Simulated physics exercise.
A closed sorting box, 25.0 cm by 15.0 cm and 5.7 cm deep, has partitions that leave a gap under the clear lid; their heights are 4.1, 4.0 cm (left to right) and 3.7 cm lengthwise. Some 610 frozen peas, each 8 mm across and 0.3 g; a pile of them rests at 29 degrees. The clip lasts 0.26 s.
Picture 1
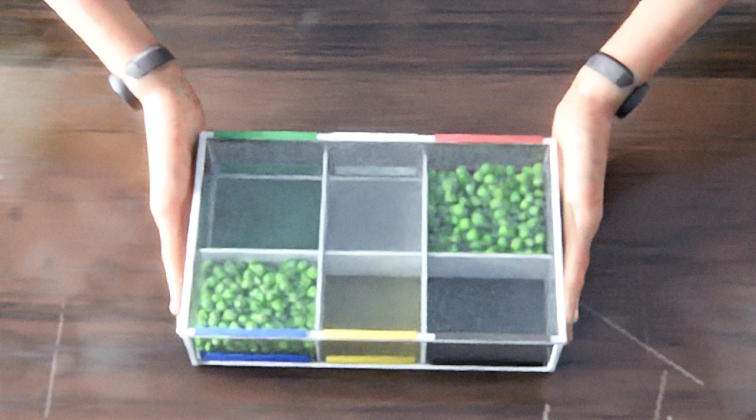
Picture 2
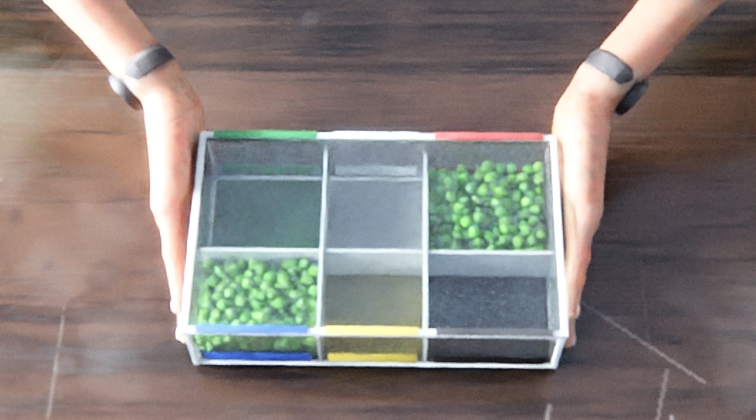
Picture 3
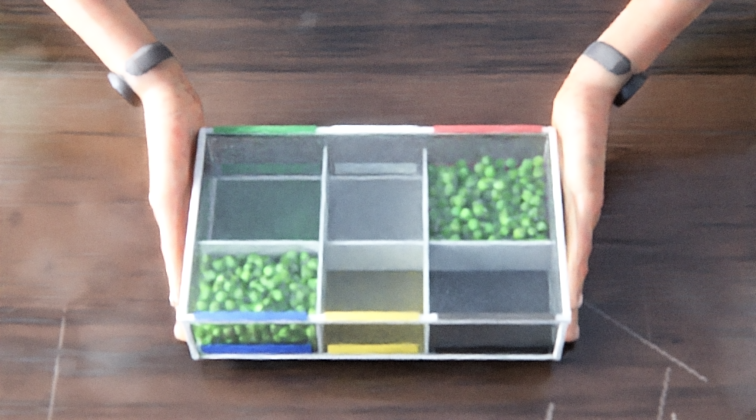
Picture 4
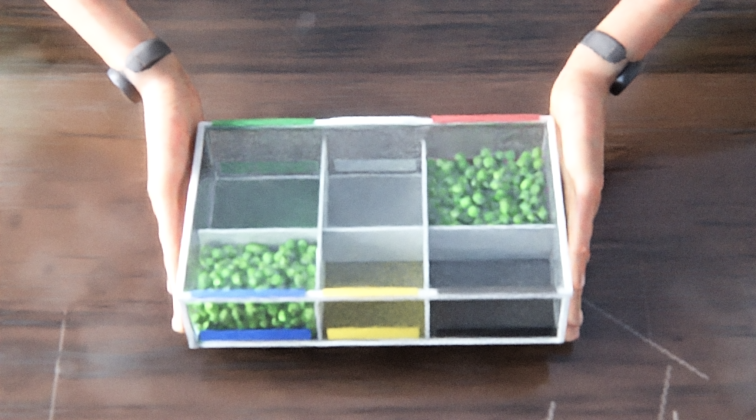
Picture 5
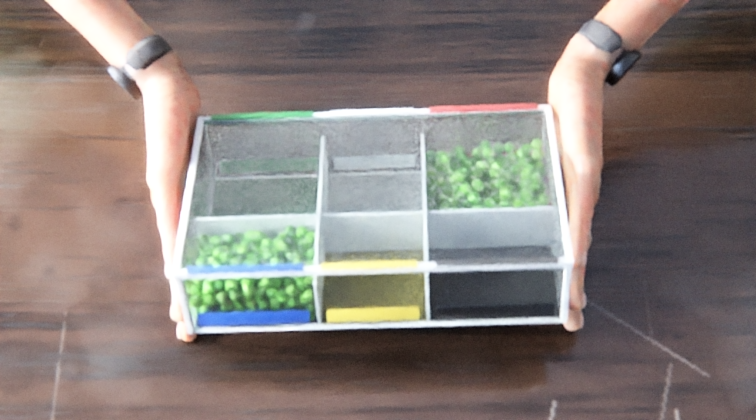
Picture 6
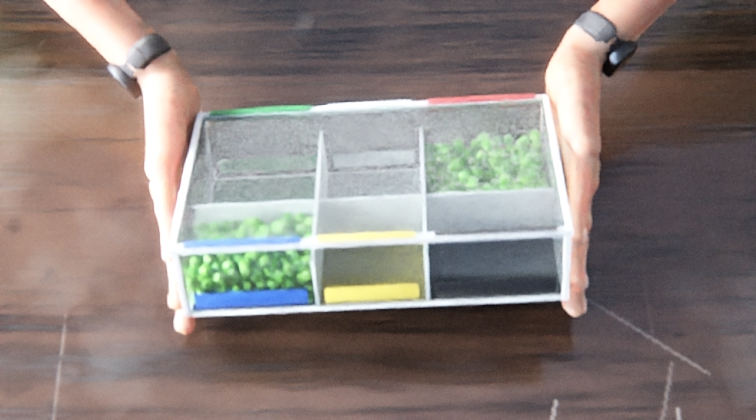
The clip shows two hands gradually raising the front edge of a clear-lidded, six-compartment box, tilting it backward with the right front corner slightly higher, while green peas stay piled in the blue-marked front-left and red-marked back-right sections.
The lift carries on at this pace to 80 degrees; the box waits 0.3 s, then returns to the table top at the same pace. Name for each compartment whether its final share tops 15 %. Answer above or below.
Red compartment: Above; blue compartment: Above; green compartment: Above; yellow compartment: Below; white compartment: Below; black compartment: Below.
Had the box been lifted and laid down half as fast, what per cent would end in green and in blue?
Then: Green 20; blue 25.
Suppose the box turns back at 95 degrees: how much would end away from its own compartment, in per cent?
Some 40 per cent.
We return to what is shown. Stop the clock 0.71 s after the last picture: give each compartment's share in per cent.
Red 55; blue 25; green 20; yellow 0; white 0; black 0.
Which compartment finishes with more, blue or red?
It is the red one.
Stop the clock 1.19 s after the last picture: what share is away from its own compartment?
Some 25 per cent.
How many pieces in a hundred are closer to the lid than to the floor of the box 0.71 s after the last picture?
Some 30 per cent.
Then, 0.71 s after the last picture, tilt 80 degrees; red 55 %, blue 25 %, green 20 %.
Then, 1.19 s after the last picture, tilt 41 degrees; red 50 %, blue 25 %, green 20 %.
Then, 1.74 s after the last picture, tilt 0 degrees; red 50 %, blue 25 %, green 20 %.
In the end, red 50 %, blue 25 %, green 20 %, yellow 0 %, white 0 %, black 0 %.
